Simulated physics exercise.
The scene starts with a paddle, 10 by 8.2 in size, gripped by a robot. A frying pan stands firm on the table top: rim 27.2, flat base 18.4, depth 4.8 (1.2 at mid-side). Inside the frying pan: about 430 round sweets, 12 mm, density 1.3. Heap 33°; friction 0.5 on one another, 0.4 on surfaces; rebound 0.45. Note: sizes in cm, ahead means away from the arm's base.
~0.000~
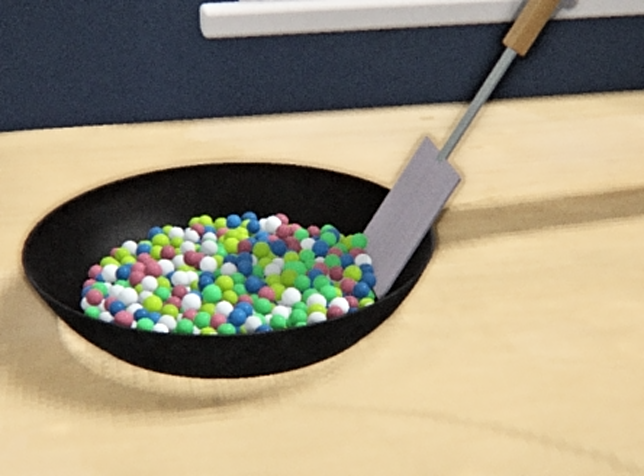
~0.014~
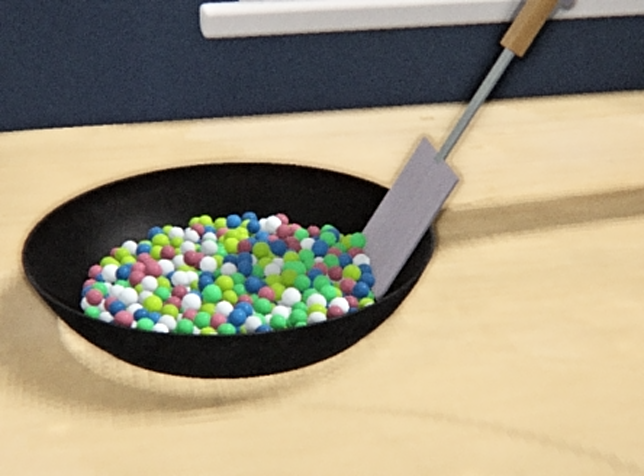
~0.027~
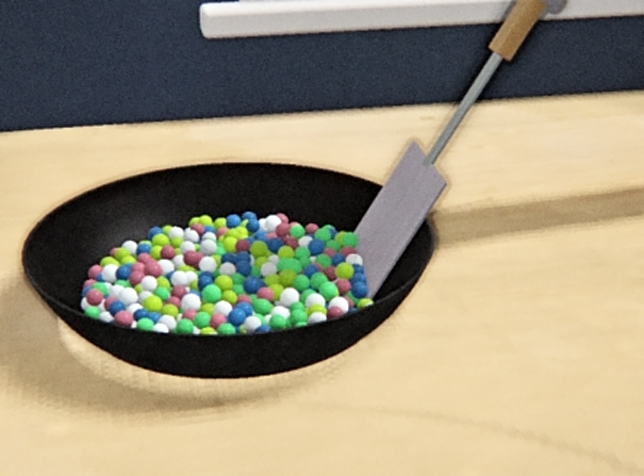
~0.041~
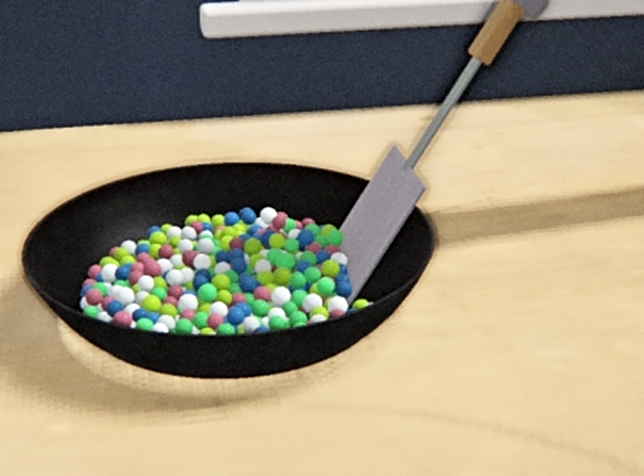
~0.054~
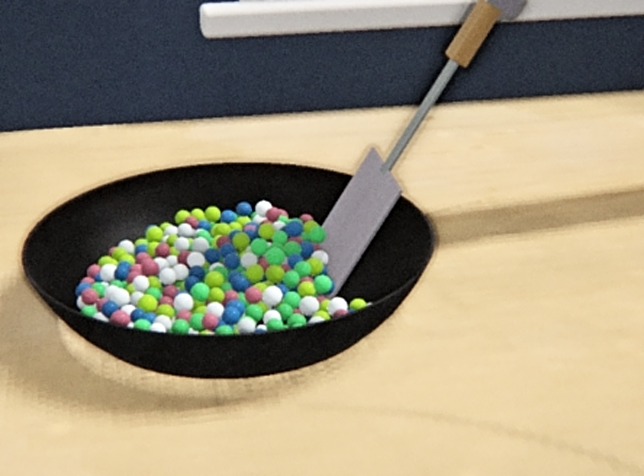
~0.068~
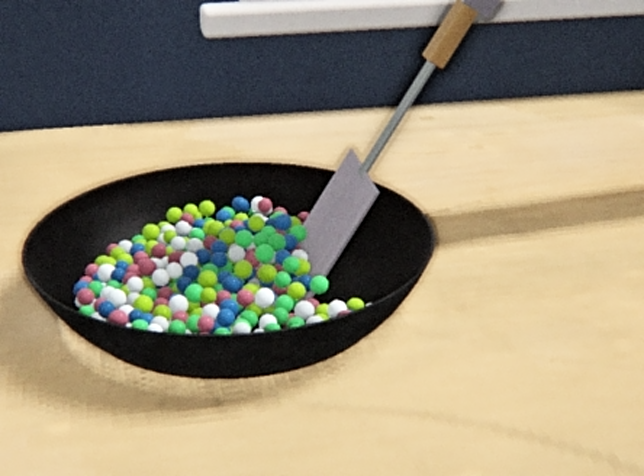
A flat grey paddle with a wooden grip, held from above by a robot only partly in view, starts at the right side of a black frying pan and slides steadily left through the sweets. The pan, full of small round green, blue, pink and white sweets, stays still on a pale wooden table before a dark blue backdrop. Seen from slightly above by a still camera, the sweets bunch leftward, heaping a little higher.
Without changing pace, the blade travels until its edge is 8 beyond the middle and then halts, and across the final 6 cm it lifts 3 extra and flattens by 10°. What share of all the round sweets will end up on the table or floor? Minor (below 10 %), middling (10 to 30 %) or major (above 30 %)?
Middling.
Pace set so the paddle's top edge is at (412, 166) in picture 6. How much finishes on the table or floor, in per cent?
Expect some 0 per cent there.
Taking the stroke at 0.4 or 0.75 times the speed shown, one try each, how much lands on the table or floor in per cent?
The two tries give roughly 0 and 10 in a hundred.
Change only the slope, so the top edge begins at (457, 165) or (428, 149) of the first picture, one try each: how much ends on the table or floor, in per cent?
About 15% and 20%.
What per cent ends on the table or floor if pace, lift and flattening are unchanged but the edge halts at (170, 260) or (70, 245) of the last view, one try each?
First try about 5 percent, second about 30 percent.
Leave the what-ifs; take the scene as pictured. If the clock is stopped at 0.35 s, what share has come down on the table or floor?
Some 15 per cent of the load.
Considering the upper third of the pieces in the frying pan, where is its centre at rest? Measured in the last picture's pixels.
The middle lies somewhere around (119, 275).
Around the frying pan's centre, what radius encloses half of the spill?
Distance, approx.: 34 cm.
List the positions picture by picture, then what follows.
The first picture shows paddle top edge at (443, 156), sloping 58°; upper third of the load around (237, 269), from x 90 to 370, top at y 220; 431 in the frying pan.
The second picture shows paddle top edge at (441, 157), sloping 58°; upper third of the load around (239, 267), from x 90 to 370, top at y 220.
The third picture shows paddle top edge at (430, 161), sloping 58°; upper third of the load around (243, 265), from x 90 to 370, top at y 220.
The fourth picture shows paddle top edge at (409, 165), sloping 58°; upper third of the load around (249, 262), from x 90 to 370, top at y 215.
The fifth picture shows paddle top edge at (387, 168), sloping 58°; upper third of the load around (244, 259), from x 85 to 370, top at y 210.
The sixth picture shows paddle top edge at (364, 169), sloping 58°; upper third of the load around (237, 260), from x 85 to 370, top at y 205; 431 in the frying pan.
By 0.10 s, sloping 58°, highest piece 7 above the table; 431 in the frying pan.
By 0.14 s, sloping 55°, highest piece 8 above the table; 431 in the frying pan.
By 0.35 s, sloping 48°, highest piece 9 above the table; 352 in the frying pan, 63 on the table or floor, 16 on the blade or in flight.
By 1.40 s, sloping 48°, highest piece 5 above the table; 352 in the frying pan, 79 on the table or floor.
Final count, 352 in the frying pan, 79 on the table or floor. That is 18 % on the table or floor.
